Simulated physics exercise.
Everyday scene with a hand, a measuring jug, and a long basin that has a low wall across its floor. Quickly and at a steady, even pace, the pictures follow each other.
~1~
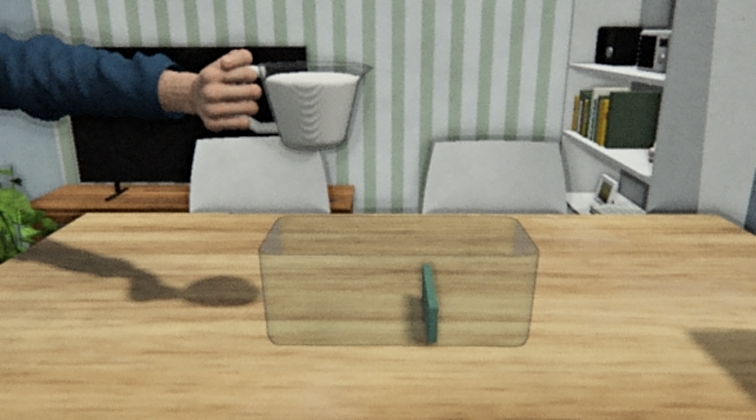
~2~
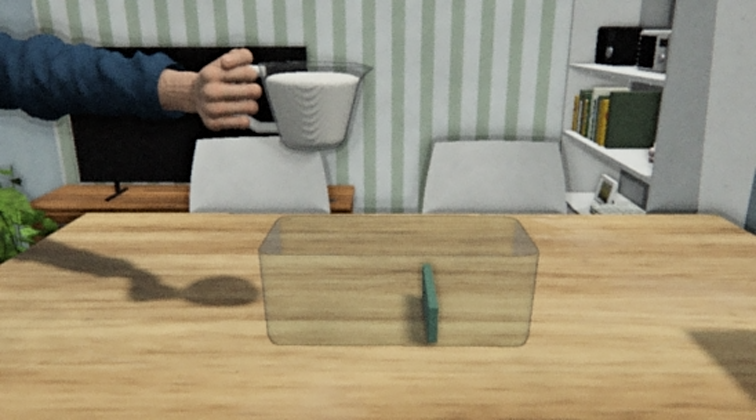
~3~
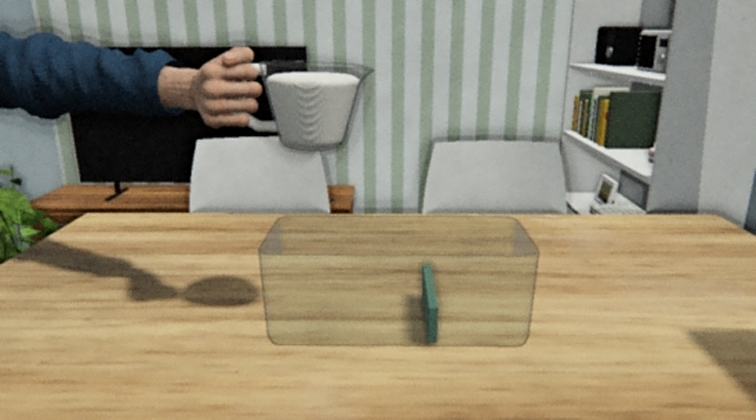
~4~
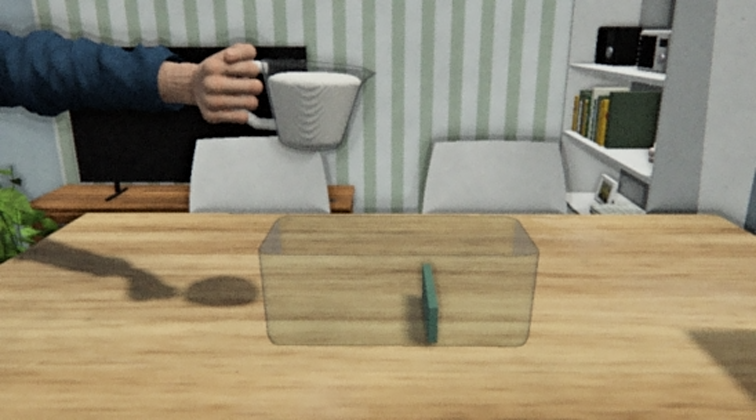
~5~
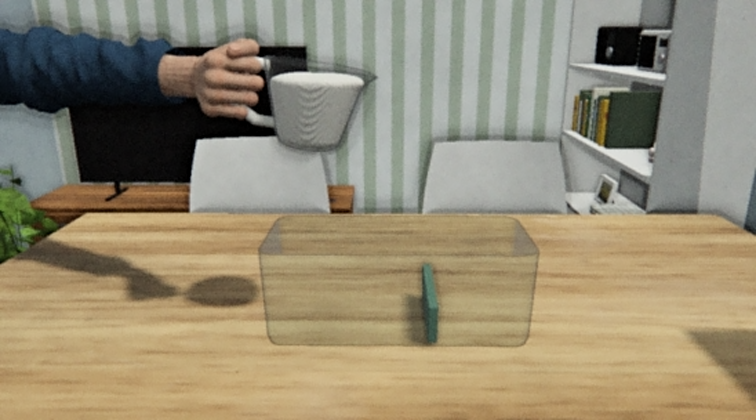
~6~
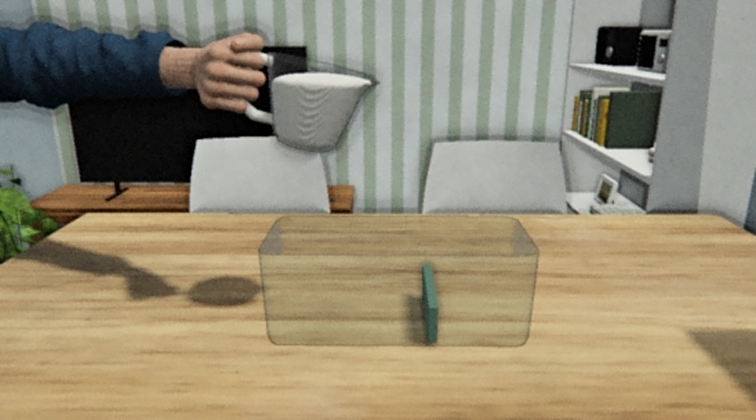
At a wooden table in a room with two white chairs, a hand held a white-filled measuring jug above a clear basin with a low green wall, then gradually tilted it slightly to the right.
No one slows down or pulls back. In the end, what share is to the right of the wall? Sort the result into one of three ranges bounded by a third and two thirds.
It falls in the middle range, a third to two thirds.
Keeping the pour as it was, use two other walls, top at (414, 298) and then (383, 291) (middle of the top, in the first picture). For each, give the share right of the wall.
Case 1: 70 %; case 2: 95 %.
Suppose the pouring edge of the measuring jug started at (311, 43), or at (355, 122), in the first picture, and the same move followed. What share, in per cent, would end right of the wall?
Near 5 in a hundred first, near 5 in a hundred second.
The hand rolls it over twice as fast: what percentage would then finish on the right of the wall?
About 20 %.
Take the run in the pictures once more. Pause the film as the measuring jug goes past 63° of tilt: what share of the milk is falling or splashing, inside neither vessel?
Roughly 25 percent.
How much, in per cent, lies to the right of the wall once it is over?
Close to 45 in a hundred.
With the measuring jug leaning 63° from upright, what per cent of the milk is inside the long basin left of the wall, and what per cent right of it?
Left side 5 in a hundred, right side 10 in a hundred.
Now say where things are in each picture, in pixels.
The first frame shows tilt 0°; pouring edge (374, 66); surface from (267, 78) to (360, 77); the long basin's rim runs from (269, 235) to (527, 236); the wall's top is at (430, 285).
The second frame shows tilt 1°; pouring edge (374, 67); surface from (267, 77) to (360, 77).
The third frame shows tilt 2°; pouring edge (375, 69); surface from (268, 76) to (360, 78).
The fourth frame shows tilt 5°; pouring edge (377, 72); surface from (270, 77) to (362, 78).
The fifth frame shows tilt 9°; pouring edge (379, 76); surface from (272, 77) to (365, 79).
The sixth frame shows tilt 13°; pouring edge (381, 82); surface from (274, 78) to (372, 81).
A moment on, the measuring jug is tipped part way and 63 per cent is still to pour, 3 is left of the wall and 8 right of it.
Next, the measuring jug is tipped on its side and 11 per cent is still to pour, 31 is left of the wall and 42 right of it.
Then the measuring jug is tipped on its side and 0 per cent is still to pour, 55 is left of the wall and 42 right of it.
Later the measuring jug is tipped on its side and 0 per cent is still to pour, 56 is left of the wall and 43 right of it.
At rest 56 per cent lies left of the wall, 43 right of it and 2 outside.
